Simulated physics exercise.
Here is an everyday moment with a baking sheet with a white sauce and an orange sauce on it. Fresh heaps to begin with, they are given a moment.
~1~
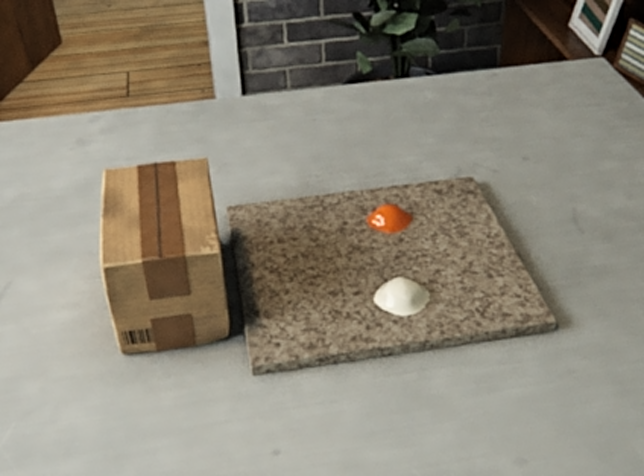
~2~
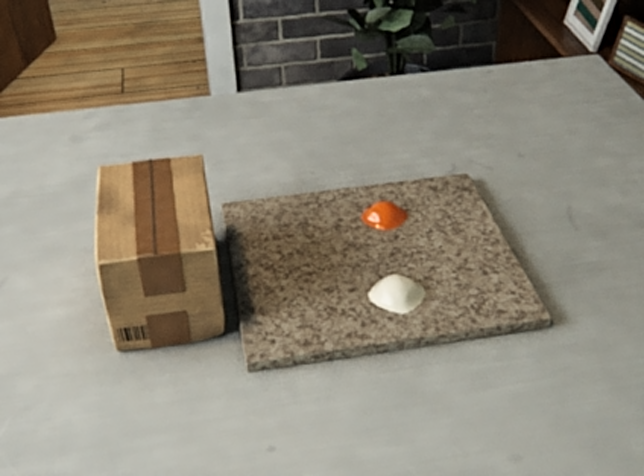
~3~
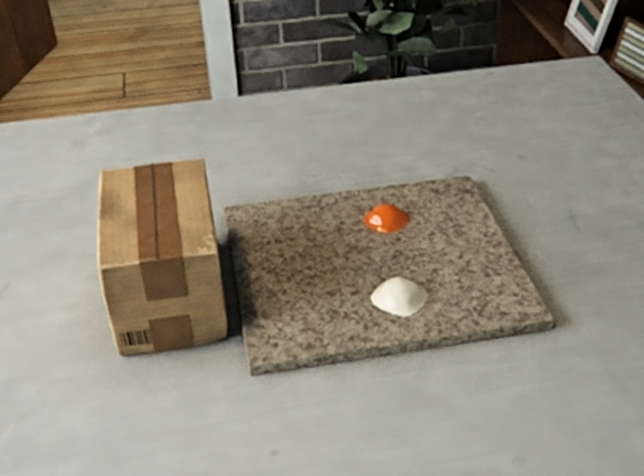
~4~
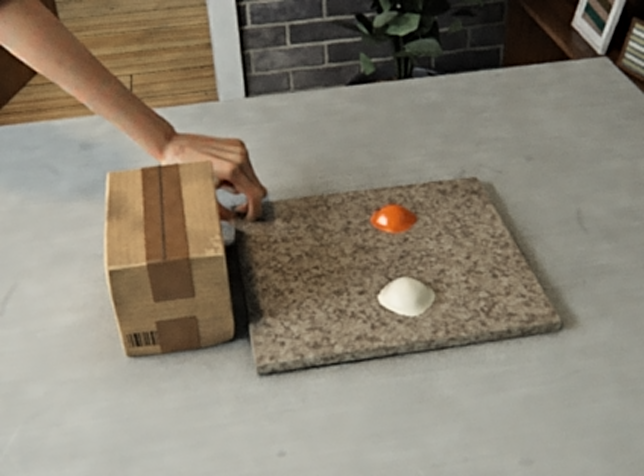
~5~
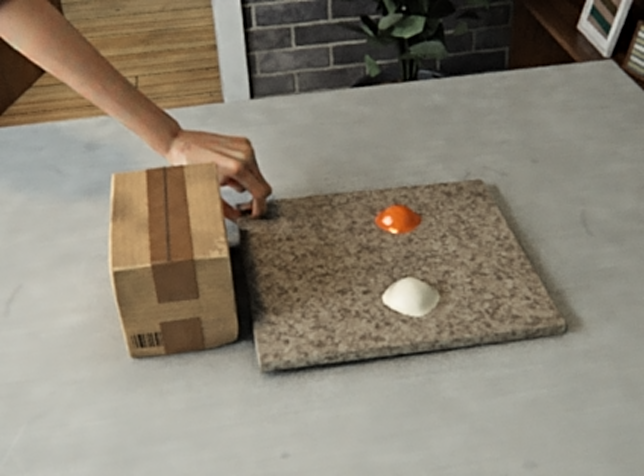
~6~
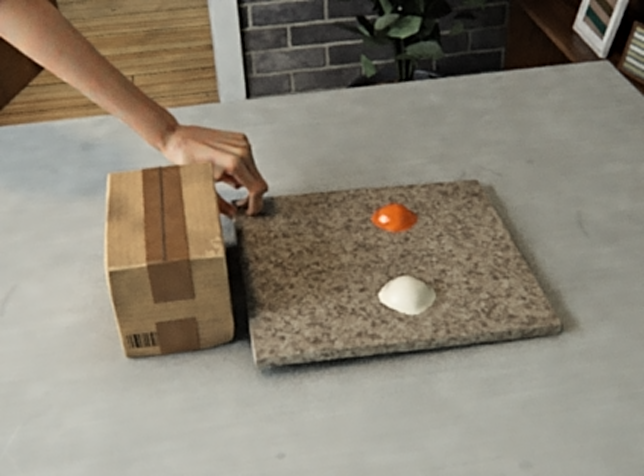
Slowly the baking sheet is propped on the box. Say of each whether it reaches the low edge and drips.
Watch the white sauce - it hangs on; the orange sauce hangs on.
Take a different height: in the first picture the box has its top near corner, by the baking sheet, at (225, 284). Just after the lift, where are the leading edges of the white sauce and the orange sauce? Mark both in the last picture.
The first tip is at (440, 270), the second at (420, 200).
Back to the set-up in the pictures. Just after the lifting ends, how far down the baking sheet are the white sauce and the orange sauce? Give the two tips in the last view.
First (448, 257), then (428, 189).
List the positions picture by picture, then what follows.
The baking sheet lies flat; white sauce (403, 290) a tall heap; orange sauce (389, 213) a mound; box (168, 306), in the first frame.
They settle; white sauce (398, 287) a tall heap; orange sauce (385, 209) a mound, in the second frame.
At rest; white sauce (400, 290) a tall heap; orange sauce (386, 212) a mound, in the third frame.
A hand takes the end; white sauce (407, 290) a tall heap; orange sauce (393, 212) a mound, in the fourth frame.
The end is rising; white sauce (413, 290) a tall heap; orange sauce (399, 213) a mound, in the fifth frame.
The baking sheet slopes by about 3°; white sauce (408, 288) a tall heap; orange sauce (395, 212) a mound; box (173, 309), in the sixth frame.
Next, slope about 25°; the white sauce has not moved; the orange sauce has not moved.
After that, the white sauce has not moved; the orange sauce has not moved.
Finally, slope about 25°; the white sauce has not moved; the orange sauce has not moved.
